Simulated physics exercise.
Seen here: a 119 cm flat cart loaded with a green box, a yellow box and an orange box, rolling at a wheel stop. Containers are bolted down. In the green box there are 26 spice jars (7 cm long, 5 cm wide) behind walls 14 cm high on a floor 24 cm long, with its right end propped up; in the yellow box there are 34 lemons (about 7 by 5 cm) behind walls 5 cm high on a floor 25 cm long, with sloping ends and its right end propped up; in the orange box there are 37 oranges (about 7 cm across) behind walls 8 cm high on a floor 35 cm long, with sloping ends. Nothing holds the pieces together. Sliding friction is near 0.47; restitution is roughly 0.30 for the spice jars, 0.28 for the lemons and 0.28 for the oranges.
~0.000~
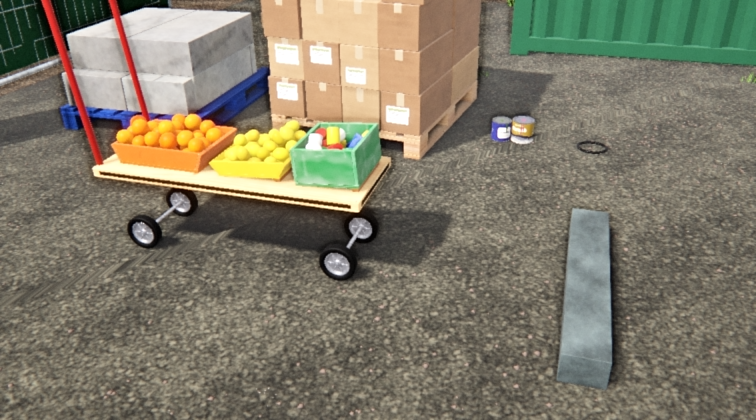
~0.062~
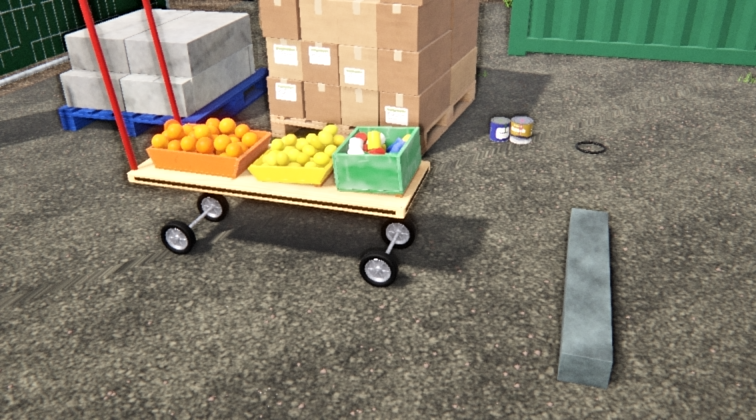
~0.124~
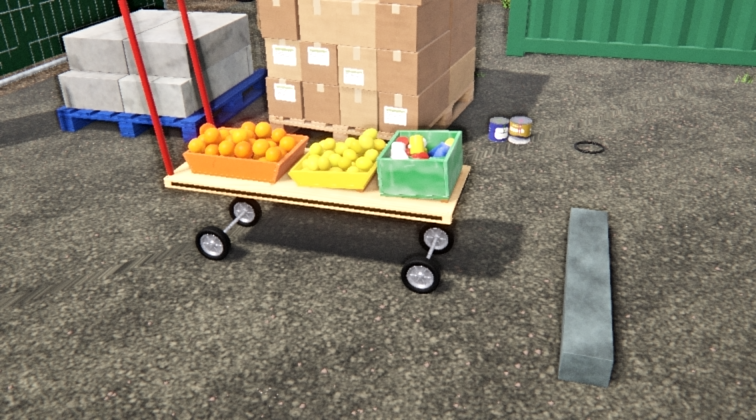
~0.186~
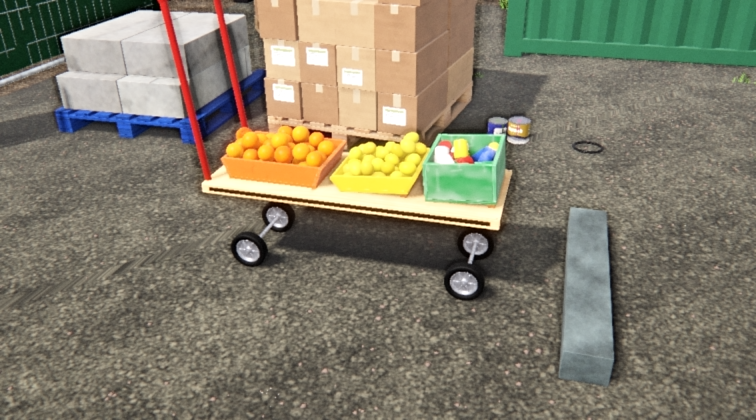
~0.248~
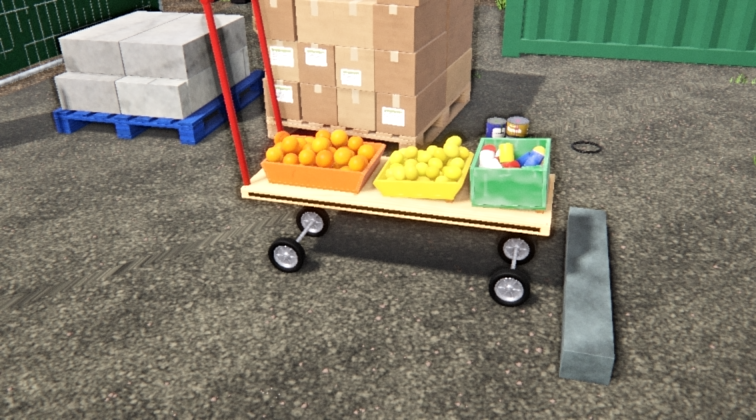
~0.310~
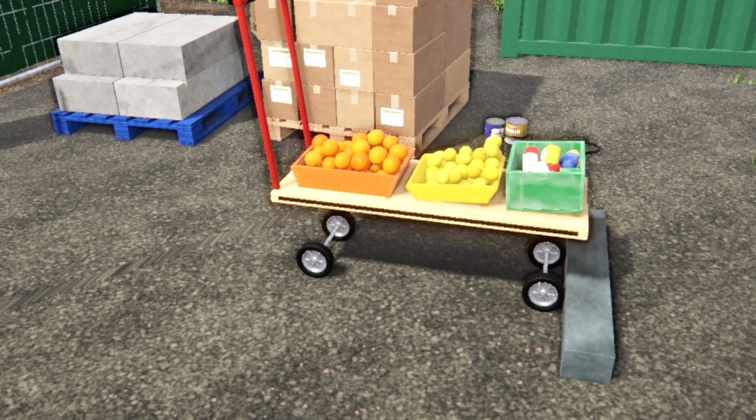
To begin with, a flat cart with red handle posts carries an orange box of oranges, a yellow box of lemons and a green box of small colourful items across the asphalt. It rolls steadily rightward, passing in front of stacked cartons, until its front wheel is beside the long grey block, everything still in the boxes.
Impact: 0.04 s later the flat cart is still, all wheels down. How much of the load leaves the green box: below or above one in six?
It sheds under a sixth of them.
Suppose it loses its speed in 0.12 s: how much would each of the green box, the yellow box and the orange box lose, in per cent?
In that case green box 0, yellow box 20, orange box 40 per cent.
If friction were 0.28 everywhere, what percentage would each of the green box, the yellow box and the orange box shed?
In that case green box 0, yellow box 40, orange box 50 per cent.
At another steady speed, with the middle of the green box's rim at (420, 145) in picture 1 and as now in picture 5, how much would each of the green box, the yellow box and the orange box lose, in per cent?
In that case green box 0, yellow box 10, orange box 10 per cent.
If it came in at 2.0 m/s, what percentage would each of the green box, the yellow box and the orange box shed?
In that case green box 0, yellow box 20, orange box 30 per cent.
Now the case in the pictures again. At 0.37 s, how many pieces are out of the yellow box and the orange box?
About: Yellow box 3, orange box 3.
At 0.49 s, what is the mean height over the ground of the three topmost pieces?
Some 70 cm up.
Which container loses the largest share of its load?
The orange box.
After 0.37 s, 0 of 26 out of the green box, 3 of 34 out of the yellow box and 3 of 37 out of the orange box.
After 0.49 s, 0 of 26 out of the green box, 9 of 34 out of the yellow box and 12 of 37 out of the orange box.
After 0.72 s, 0 of 26 out of the green box, 12 of 34 out of the yellow box and 15 of 37 out of the orange box.
Outcome (at 1.23 s), 0 of 26 out of the green box, 11 of 34 out of the yellow box and 16 of 37 out of the orange box. Asked share, 0 of 26, 0 per cent.
